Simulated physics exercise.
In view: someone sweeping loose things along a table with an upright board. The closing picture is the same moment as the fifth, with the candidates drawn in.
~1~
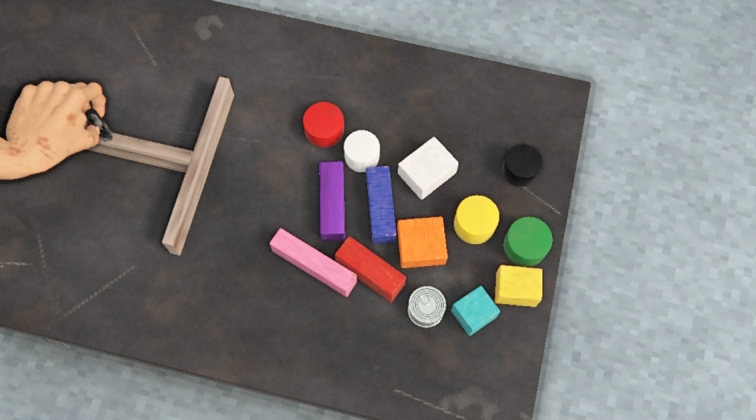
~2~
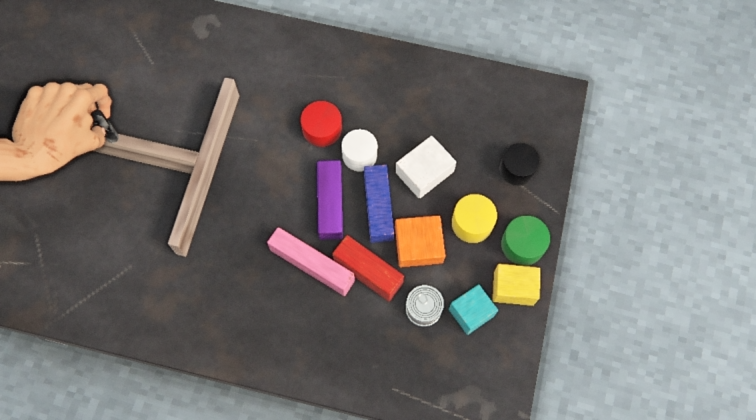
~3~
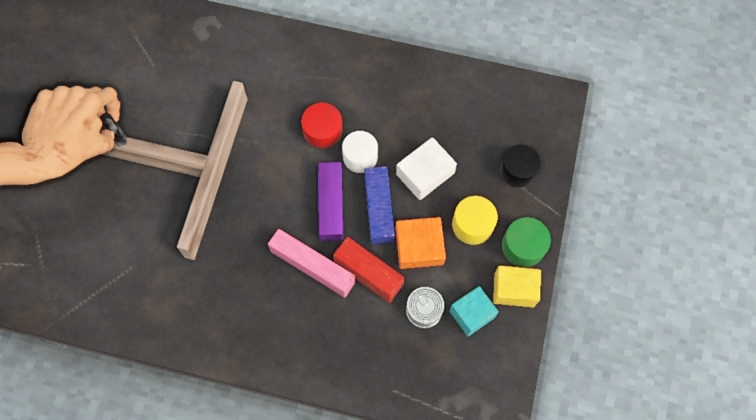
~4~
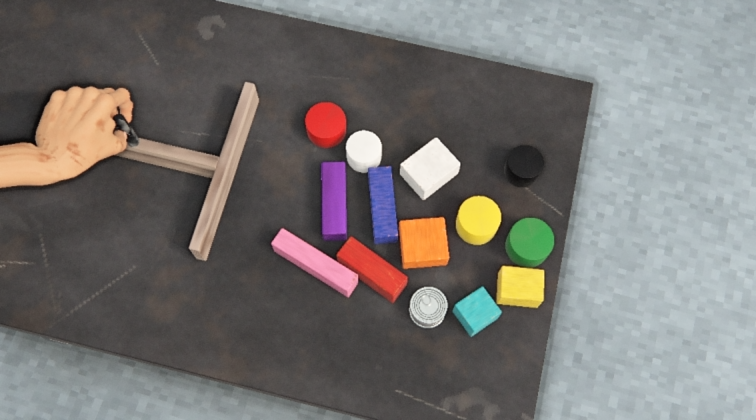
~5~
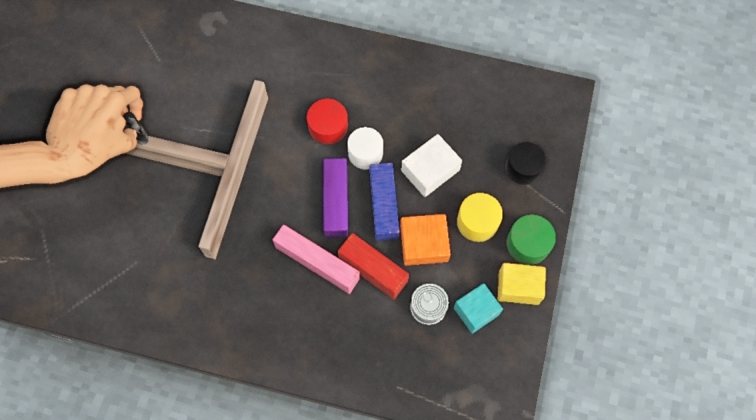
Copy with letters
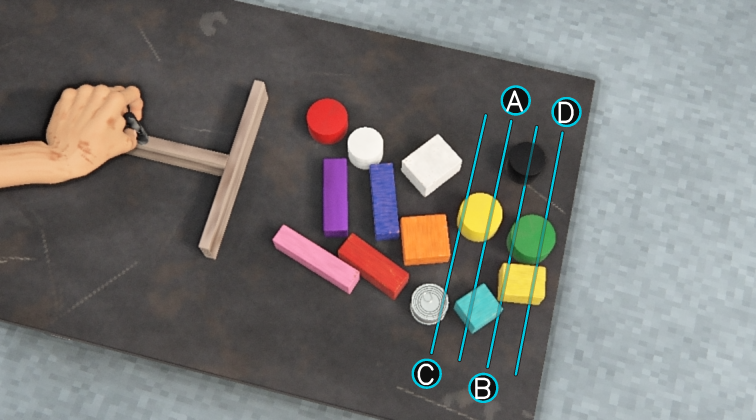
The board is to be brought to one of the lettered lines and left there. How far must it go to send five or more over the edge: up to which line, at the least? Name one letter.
B.
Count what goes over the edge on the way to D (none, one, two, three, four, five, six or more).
By then, six or more.
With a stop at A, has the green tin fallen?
Yes.
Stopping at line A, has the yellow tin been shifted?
Yes.
On the copy, A at (487, 235); B at (513, 241); C at (460, 228); D at (540, 247).
On B. First, board (332, 185); red tin (380, 119); pink bar (360, 280).
Then, board (434, 209); yellow block (540, 291); green tin (547, 241).
Finally, board (515, 228); yellow tin over the edge; green tin over the edge; seven fallen.
By contrast, A drops only three; C drops only two; D drops nine, but is farther than needed.
